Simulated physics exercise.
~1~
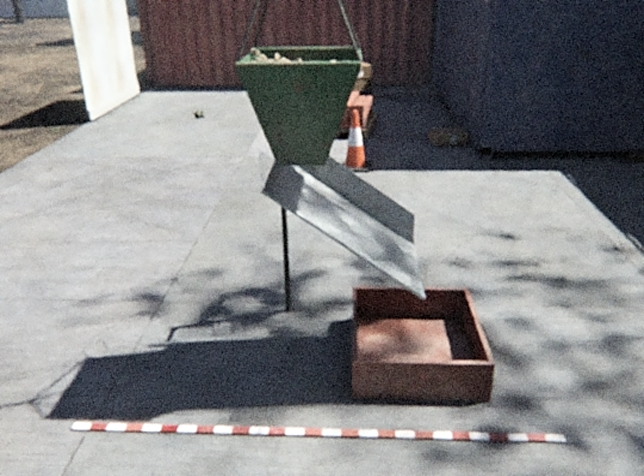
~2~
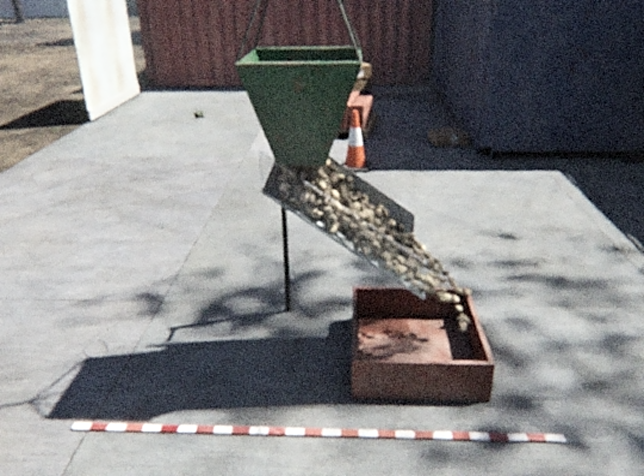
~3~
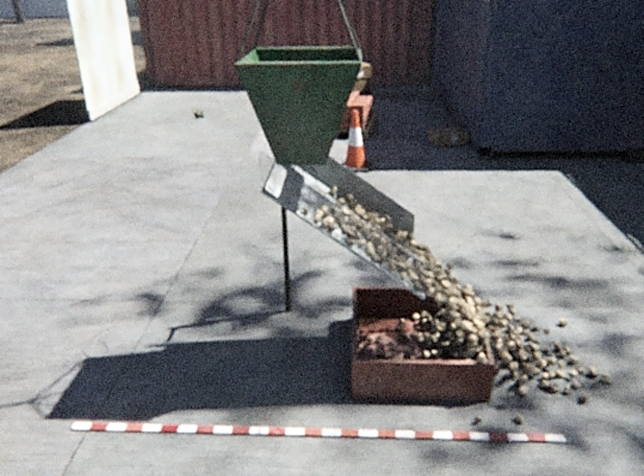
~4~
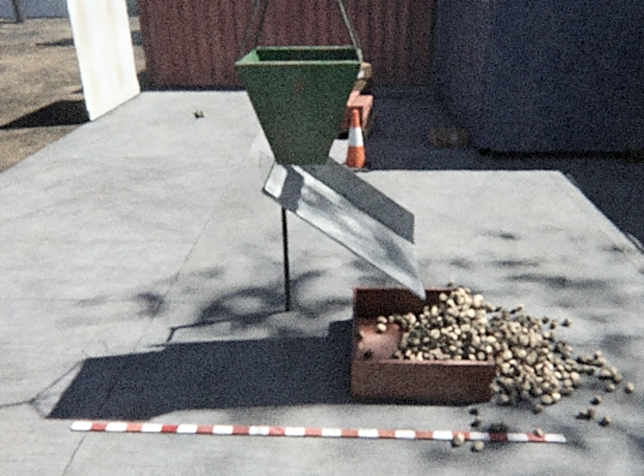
Stones pour from a green hopper down a steel chute, filling and spilling right of a bin.
